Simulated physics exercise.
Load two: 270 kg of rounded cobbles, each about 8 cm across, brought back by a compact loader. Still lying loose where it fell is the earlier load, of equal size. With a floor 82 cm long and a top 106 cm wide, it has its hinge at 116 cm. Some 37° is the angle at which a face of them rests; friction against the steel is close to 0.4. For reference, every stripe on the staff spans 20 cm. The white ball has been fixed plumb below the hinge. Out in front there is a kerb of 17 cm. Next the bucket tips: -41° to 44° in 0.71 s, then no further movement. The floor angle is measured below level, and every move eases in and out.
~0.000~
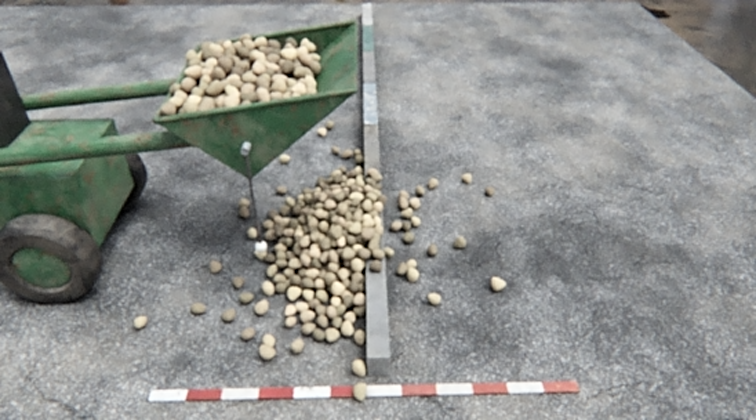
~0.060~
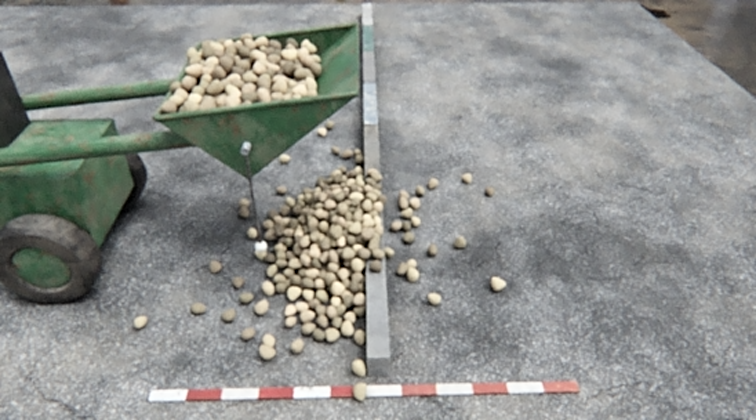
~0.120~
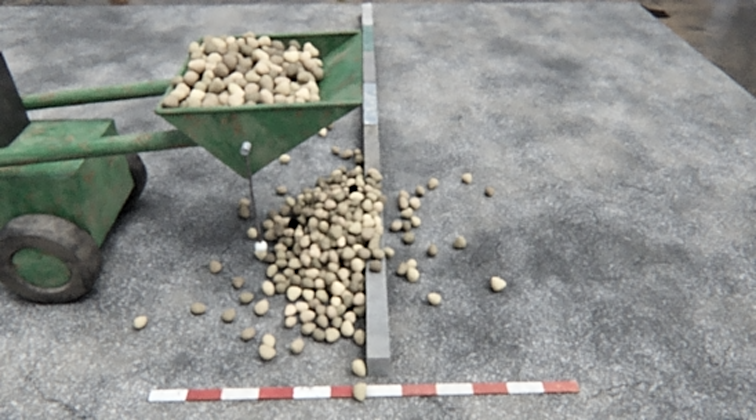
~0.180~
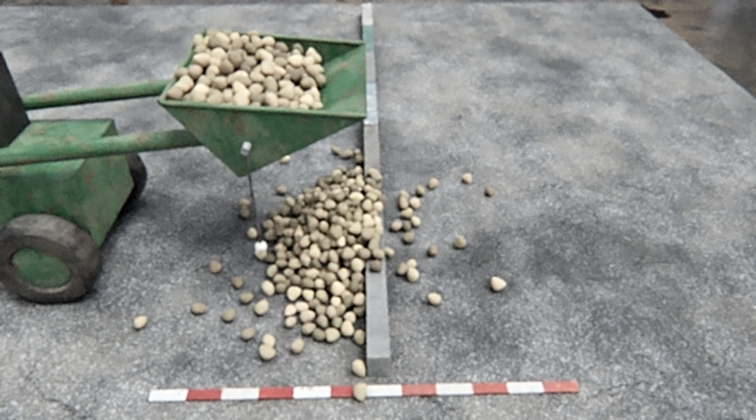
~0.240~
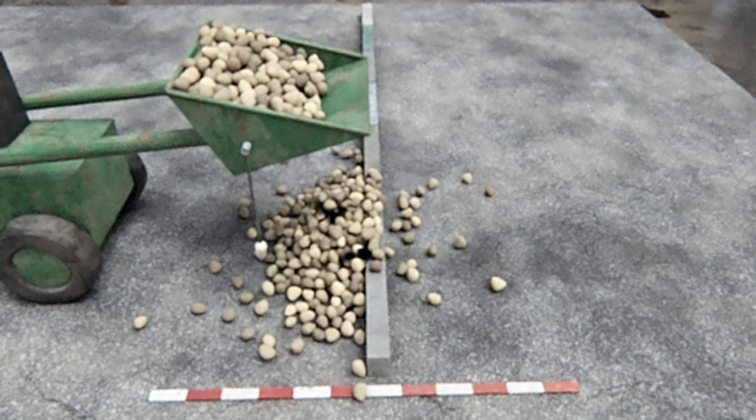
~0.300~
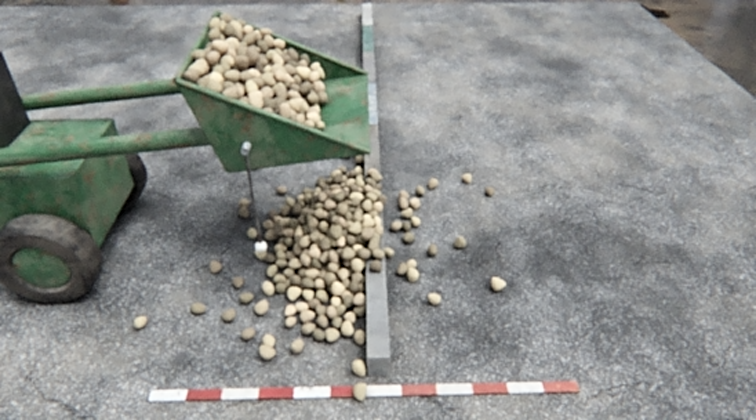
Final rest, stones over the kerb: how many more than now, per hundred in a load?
71 per hundred.
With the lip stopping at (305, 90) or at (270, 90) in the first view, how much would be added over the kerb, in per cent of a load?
Close to 25 per cent, followed by close to 5 per cent.
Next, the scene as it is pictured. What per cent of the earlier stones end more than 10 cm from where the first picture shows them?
Near 5 per cent, I reckon.
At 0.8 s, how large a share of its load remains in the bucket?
Some 80 %, roughly, is held.
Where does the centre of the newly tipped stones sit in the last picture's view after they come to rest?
Their centre ends up near (415, 238).
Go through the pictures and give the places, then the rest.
Lip at (355, 91), floor tilted -41°, highest stones at (247, 54). The earlier load is highest near (359, 210), 27 cm above ground level, 95 % on this side of the kerb, 6 % over the kerb, in the first picture.
Lip at (357, 94), floor tilted -39°, highest stones at (236, 54); the stones move at 0.2 m/s on average, in the second picture.
The bucket is at -34°, its lip at (362, 103); the top of the load is at (224, 48); the stones move at 0.3 m/s on average, in the third picture.
Lip at (367, 116), floor tilted -27°, highest stones at (215, 44); the stones move at 0.5 m/s on average, in the fourth picture.
The bucket is at -18°, its lip at (370, 134); the top of the load is at (214, 38); the stones move at 0.6 m/s on average, in the fifth picture.
The bucket is at -8°, its lip at (370, 152); the top of the load is at (220, 32); the stones move at 0.6 m/s on average, in the sixth picture.
After 0.5 s the floor is at 30°; in per cent of one load, 100 in the bucket, 95 on this side of the kerb, 6 over the kerb; the foremost stones are at (454, 223).
After 0.8 s the floor is at 44°; in per cent of one load, 80 in the bucket, 115 on this side of the kerb, 6 over the kerb; the foremost stones are at (454, 223).
After 1.2 s the floor is at 44°; in per cent of one load, 10 in the bucket, 144 on this side of the kerb, 46 over the kerb; the foremost stones are at (473, 221).
After 3.7 s the floor is at 44°; in per cent of one load, 0 in the bucket, 124 on this side of the kerb, 77 over the kerb; the foremost stones are at (598, 219). Net gain over the kerb, 71.
